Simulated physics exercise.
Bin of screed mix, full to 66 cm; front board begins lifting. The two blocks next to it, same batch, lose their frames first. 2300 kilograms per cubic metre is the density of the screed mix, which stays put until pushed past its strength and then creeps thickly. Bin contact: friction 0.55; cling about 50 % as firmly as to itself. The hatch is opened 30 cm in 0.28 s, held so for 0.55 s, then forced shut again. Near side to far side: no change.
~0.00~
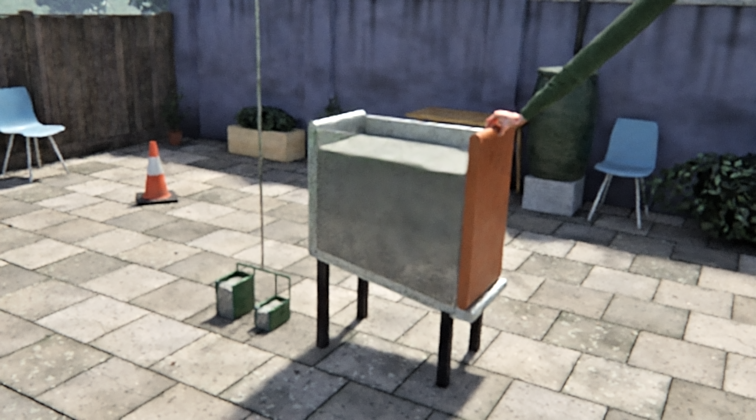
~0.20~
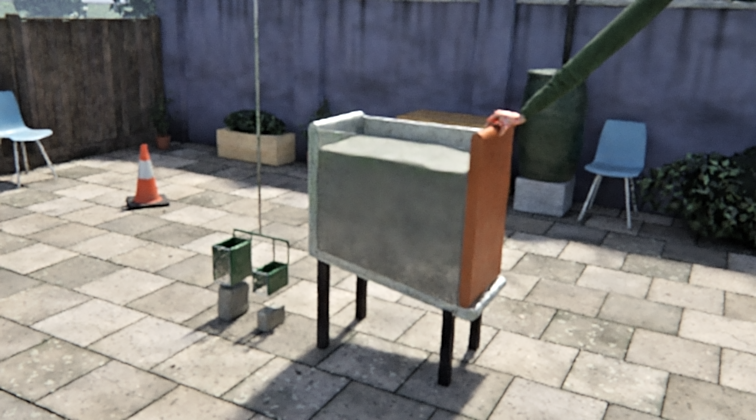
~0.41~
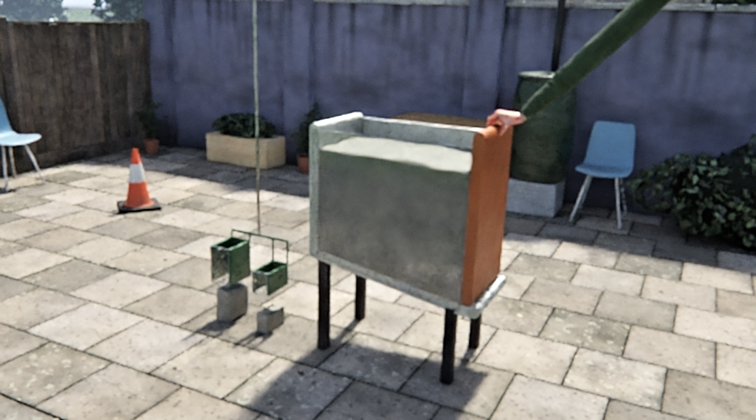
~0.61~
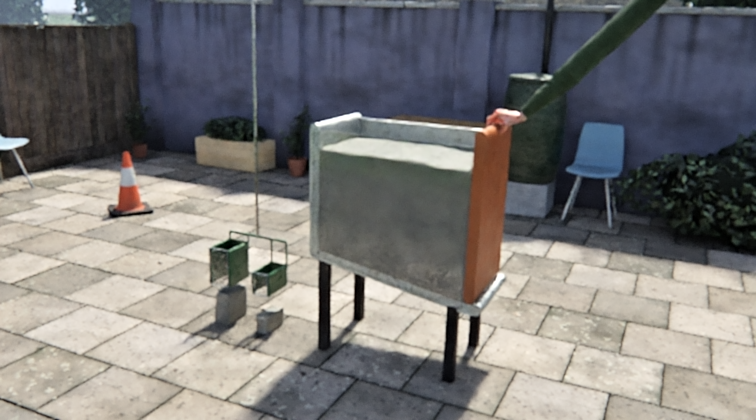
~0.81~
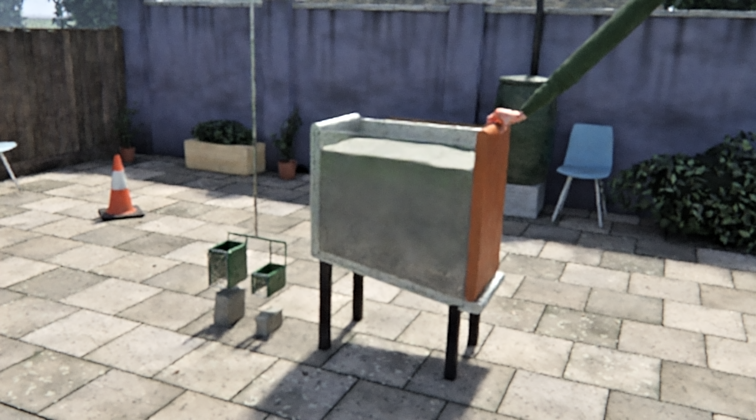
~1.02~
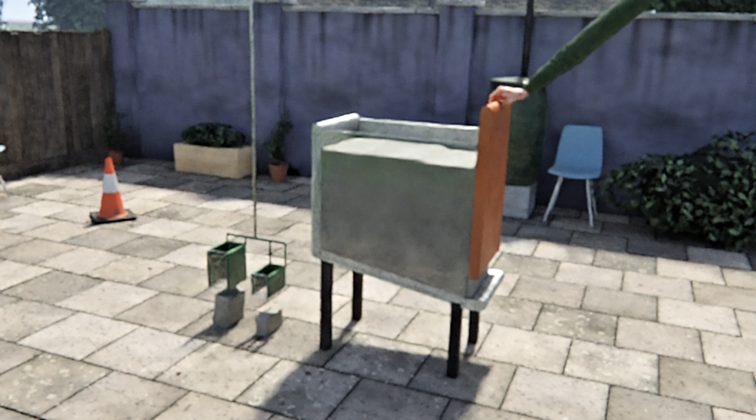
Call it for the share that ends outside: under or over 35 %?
Call: Under.
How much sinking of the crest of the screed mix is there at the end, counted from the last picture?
About 6 cm.
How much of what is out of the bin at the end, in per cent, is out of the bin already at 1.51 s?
30 per cent.
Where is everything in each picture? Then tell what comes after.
In the first picture, top of the hatch at (475, 140), not yet moved; top of the screed mix at (323, 149); blocks stand 19 cm, 10 cm (left to right).
In the second picture, top of the hatch at (477, 139), not yet moved; top of the screed mix at (324, 150); blocks stand 19 cm, 10 cm (left to right).
In the third picture, top of the hatch at (479, 138), not yet moved; top of the screed mix at (325, 150); blocks stand 19 cm, 10 cm (left to right).
In the fourth picture, top of the hatch at (481, 137), not yet moved; top of the screed mix at (326, 150); blocks stand 19 cm, 10 cm (left to right).
In the fifth picture, top of the hatch at (482, 136), not yet moved; top of the screed mix at (326, 150); blocks stand 19 cm, 10 cm (left to right).
In the sixth picture, top of the hatch at (486, 112), moved 10.0 cm; top of the screed mix at (328, 150); blocks stand 19 cm, 10 cm (left to right).
After 1.24 s, the hatch is 30 cm open and 0 % is out.
After 1.51 s, the hatch is 30 cm open and 8 % is out.
After 1.77 s, the hatch is 29 cm open and 17 % is out.
After 2.03 s, the hatch is 7.8 cm open and 25 % is out.
After 2.68 s, at the end, the hatch is shut and 26 % is out.
